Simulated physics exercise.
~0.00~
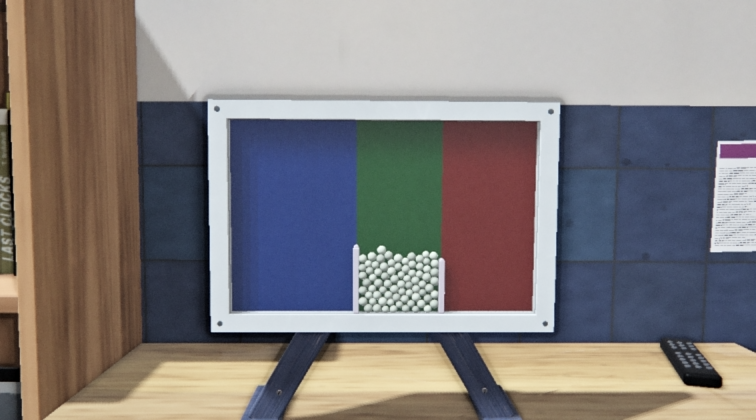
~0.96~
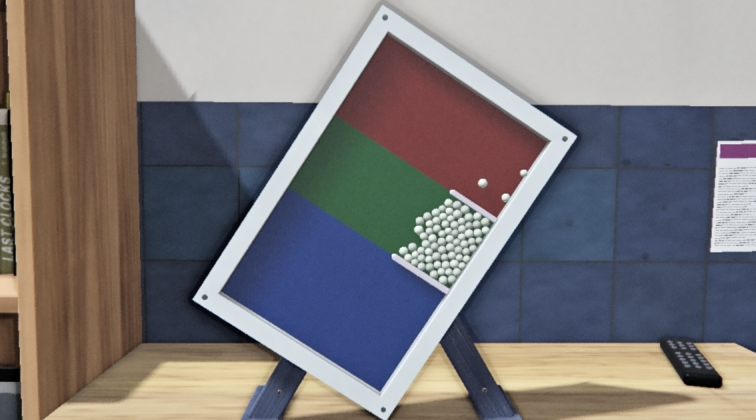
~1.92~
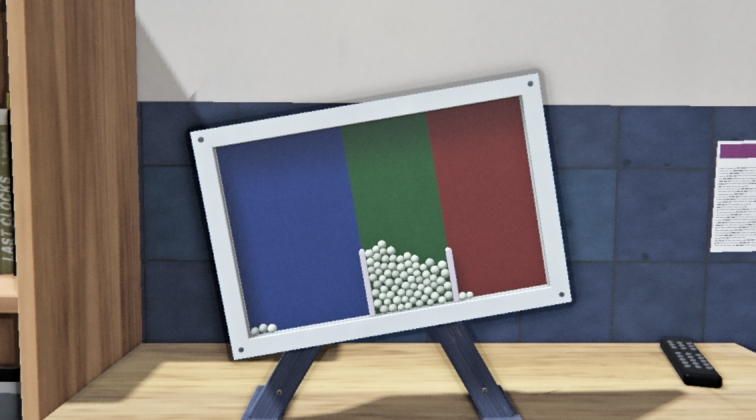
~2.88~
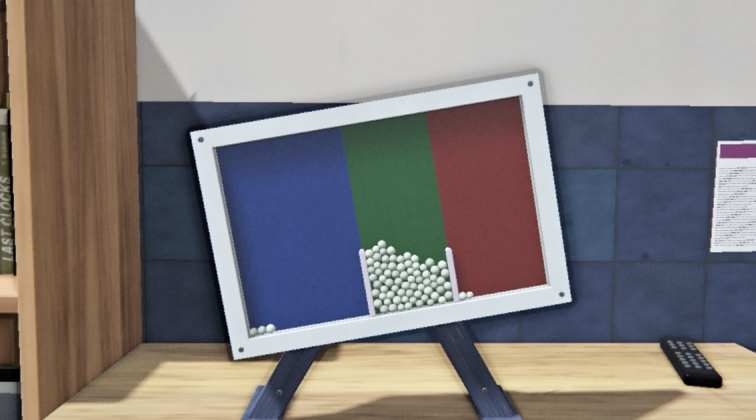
A white-framed case painted blue, green and red tilted steeply anticlockwise, spilling a few white beads from the walled green middle, then swung back to a slight tilt and stopped, with most beads still in green and a few in blue and red.
